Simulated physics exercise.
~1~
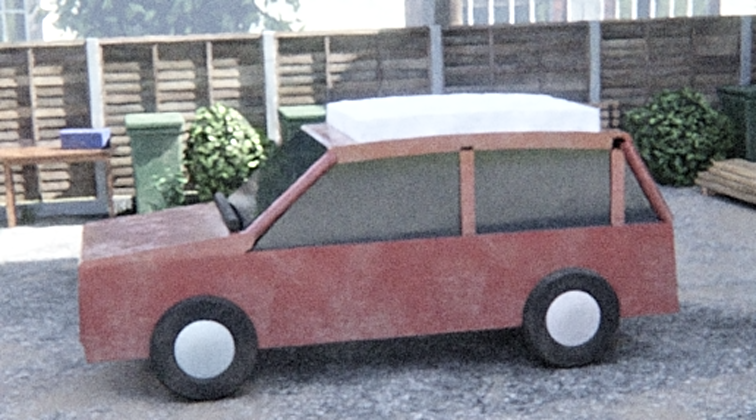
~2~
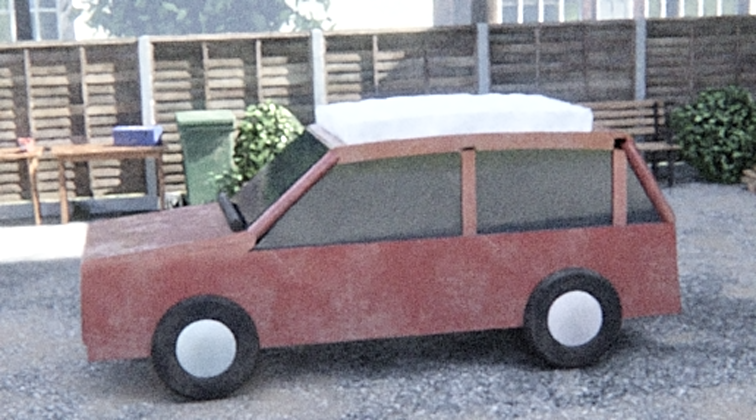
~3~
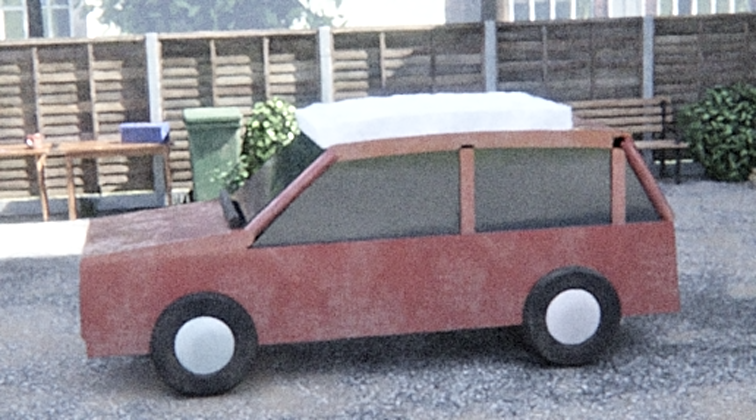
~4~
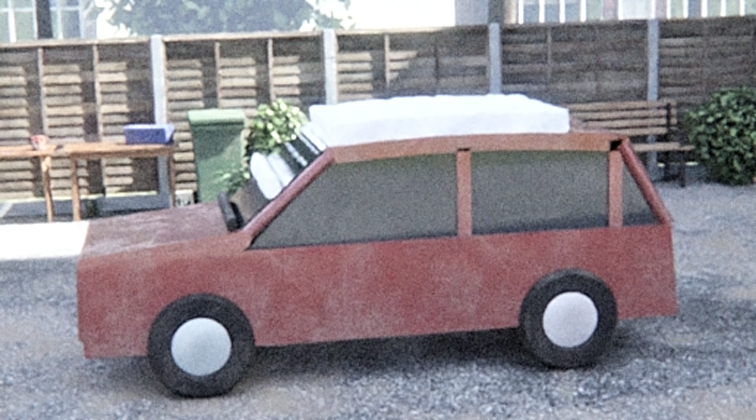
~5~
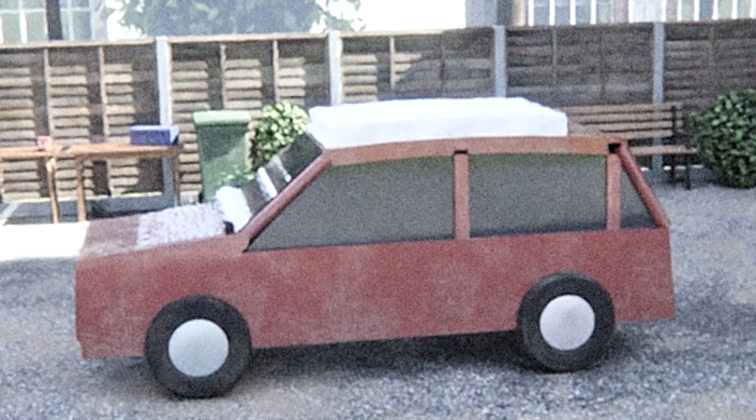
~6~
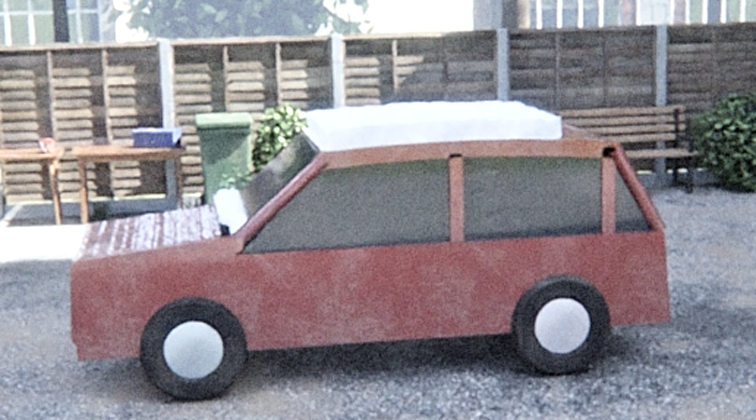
In a sunlit gravel yard, seen side-on from a view that travels with the action, a boxy red car with dark windows and pale hubcaps faces left. A wooden fence, green bin, bushes, table and bench stand behind it, and a thick slab of white snow lies on its roof. The background shifts right as the slab slides forward until its front overhangs the windscreen. Some snow breaks away and drops down the glass in lumps, then scatters over the bonnet. Most stays on the roof, with a small clump at the windscreen's foot and a thin layer on the bonnet.
